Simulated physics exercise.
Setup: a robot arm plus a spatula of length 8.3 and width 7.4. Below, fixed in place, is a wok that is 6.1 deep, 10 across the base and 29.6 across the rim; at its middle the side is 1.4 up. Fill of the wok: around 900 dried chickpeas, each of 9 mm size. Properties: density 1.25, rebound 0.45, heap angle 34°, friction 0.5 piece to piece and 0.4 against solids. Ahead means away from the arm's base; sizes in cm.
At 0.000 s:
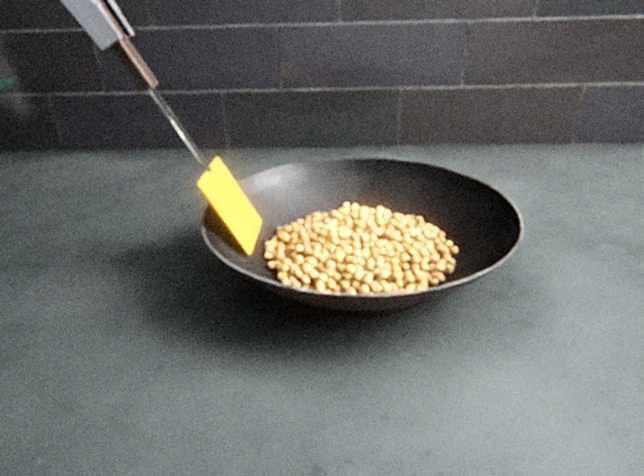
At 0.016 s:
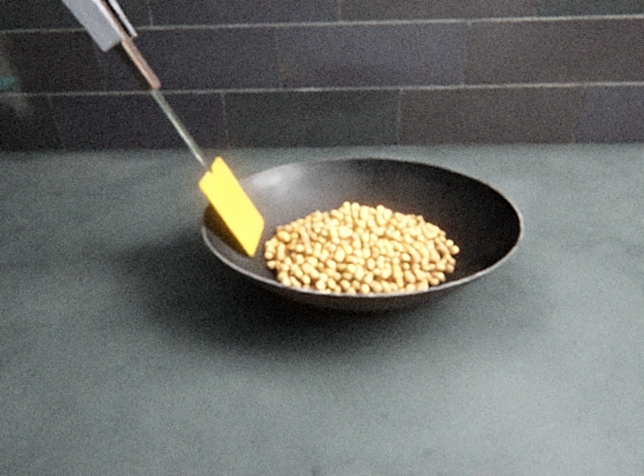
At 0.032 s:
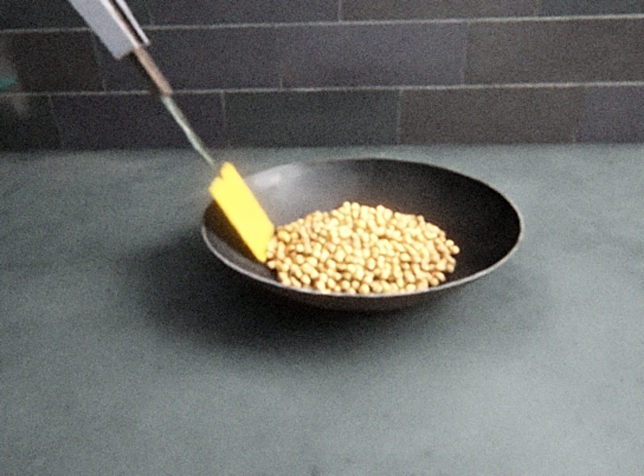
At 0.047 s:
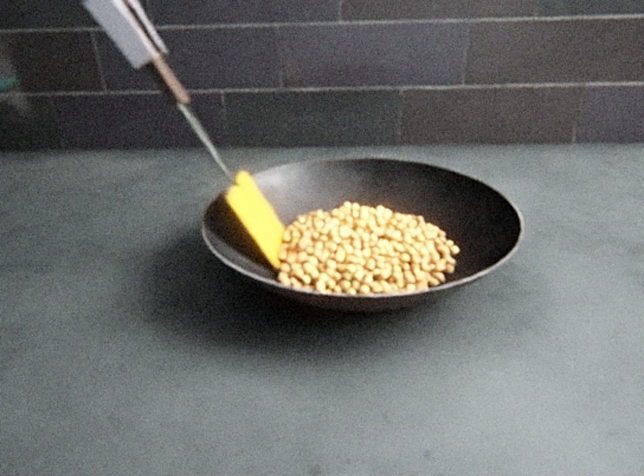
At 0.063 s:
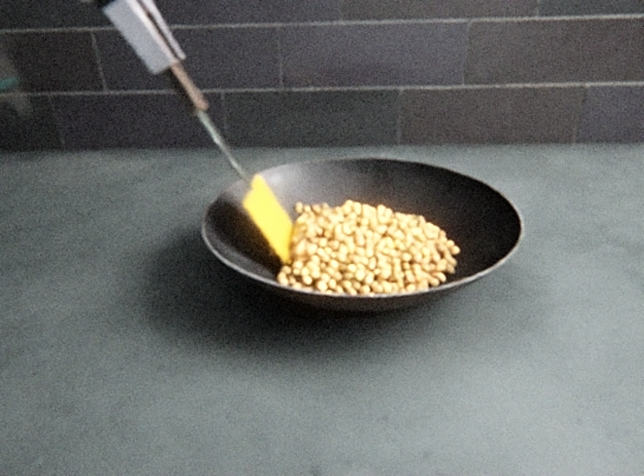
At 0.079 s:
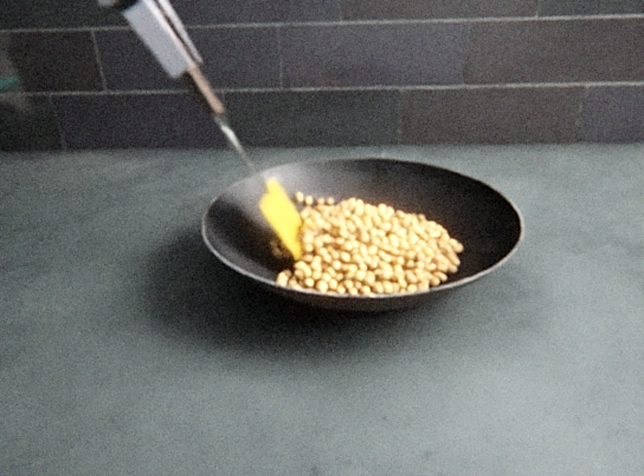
To begin with, a robot arm holds a yellow spatula at the left side of a dark wok containing a heap of dried chickpeas. The spatula barely moves, then slides right into the heap's edge, nudging some chickpeas and slightly shifting the pile while the wok stays still.
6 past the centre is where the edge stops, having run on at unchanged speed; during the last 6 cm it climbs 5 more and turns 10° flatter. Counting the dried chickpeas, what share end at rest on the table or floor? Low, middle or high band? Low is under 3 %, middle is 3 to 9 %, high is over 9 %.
Middle band.
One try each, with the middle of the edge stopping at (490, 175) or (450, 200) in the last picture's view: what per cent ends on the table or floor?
About 30 and 15 per cent.
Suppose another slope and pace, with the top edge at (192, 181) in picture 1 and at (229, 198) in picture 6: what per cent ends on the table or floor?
0 per cent.
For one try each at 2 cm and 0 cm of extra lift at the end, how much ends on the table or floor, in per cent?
I'd put it near 0 in a hundred, then near 0 in a hundred.
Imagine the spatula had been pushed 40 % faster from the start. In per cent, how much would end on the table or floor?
The share on the table or floor would be about 15 percent.
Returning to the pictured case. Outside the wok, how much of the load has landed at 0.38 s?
4 per cent.
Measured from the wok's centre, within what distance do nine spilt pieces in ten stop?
About 60 cm from the centre.
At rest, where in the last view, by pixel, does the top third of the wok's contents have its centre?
It is centred around (448, 235).
After 0.12 s, sloping 62°, highest piece 9 above the table; 900 in the wok.
After 0.16 s, sloping 58°, highest piece 15 above the table; 899 in the wok, 1 on the blade or in flight.
After 0.38 s, sloping 52°, highest piece 20 above the table; 858 in the wok, 30 on the table or floor, 12 on the blade or in flight.
After 1.43 s, sloping 52°, highest piece 6 above the table; 855 in the wok, 45 on the table or floor.
In the end, 855 in the wok, 45 on the table or floor. That is 5 % on the table or floor.
